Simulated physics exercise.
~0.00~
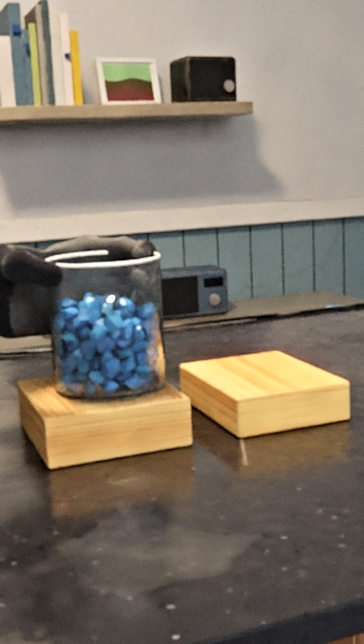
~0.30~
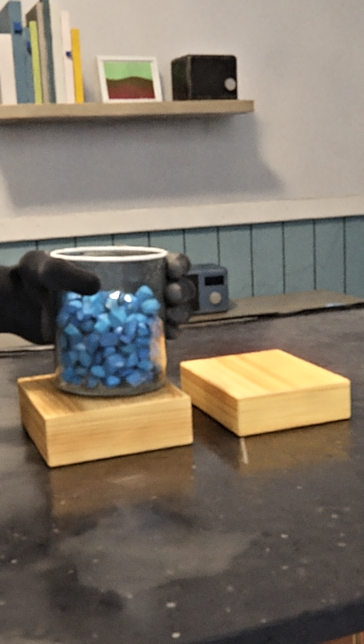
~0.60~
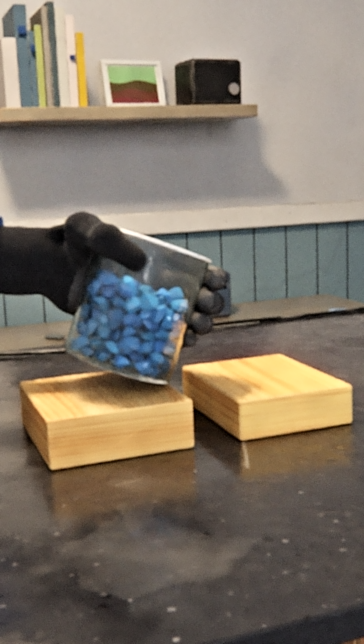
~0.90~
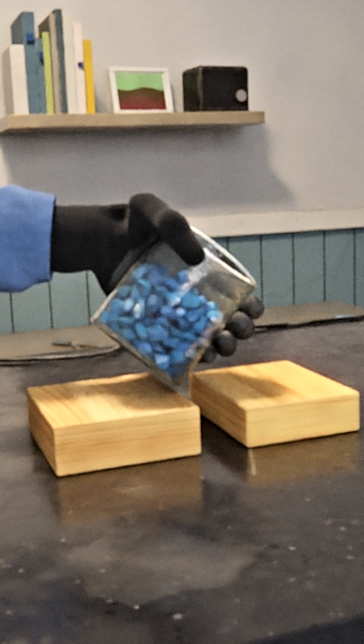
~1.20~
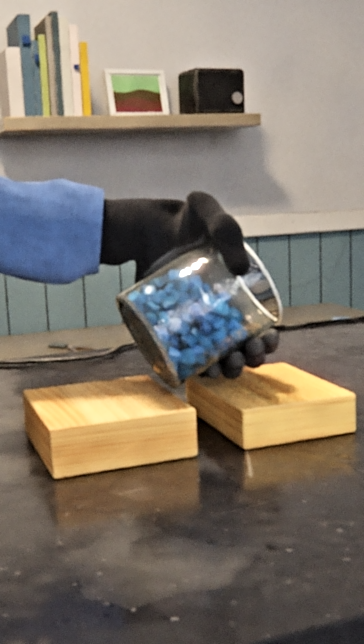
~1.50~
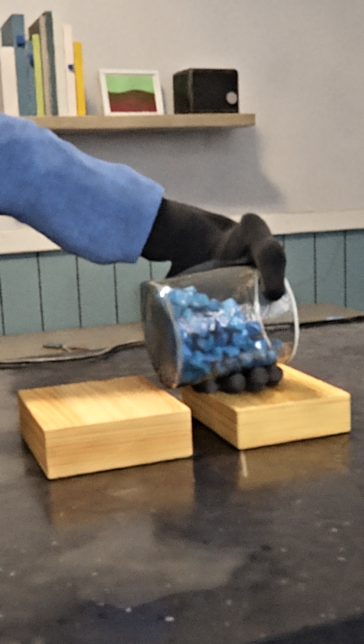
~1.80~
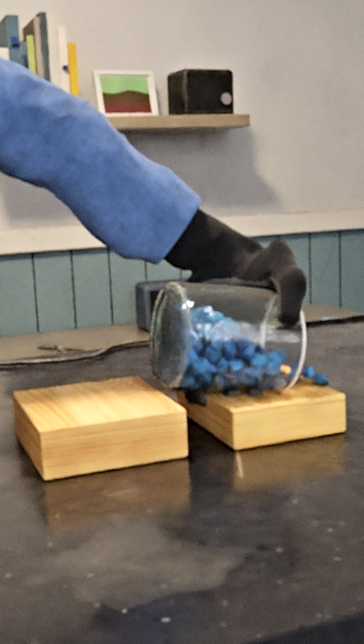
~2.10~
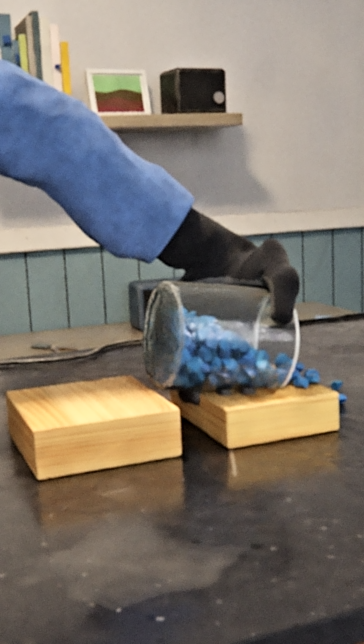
On a dark counter below a shelf, a black-gloved hand lifts a glass of blue stones from the left wooden block, tips it rightward, and lays it on its side against the right block, where a small part of the stones spills out while most stay inside.
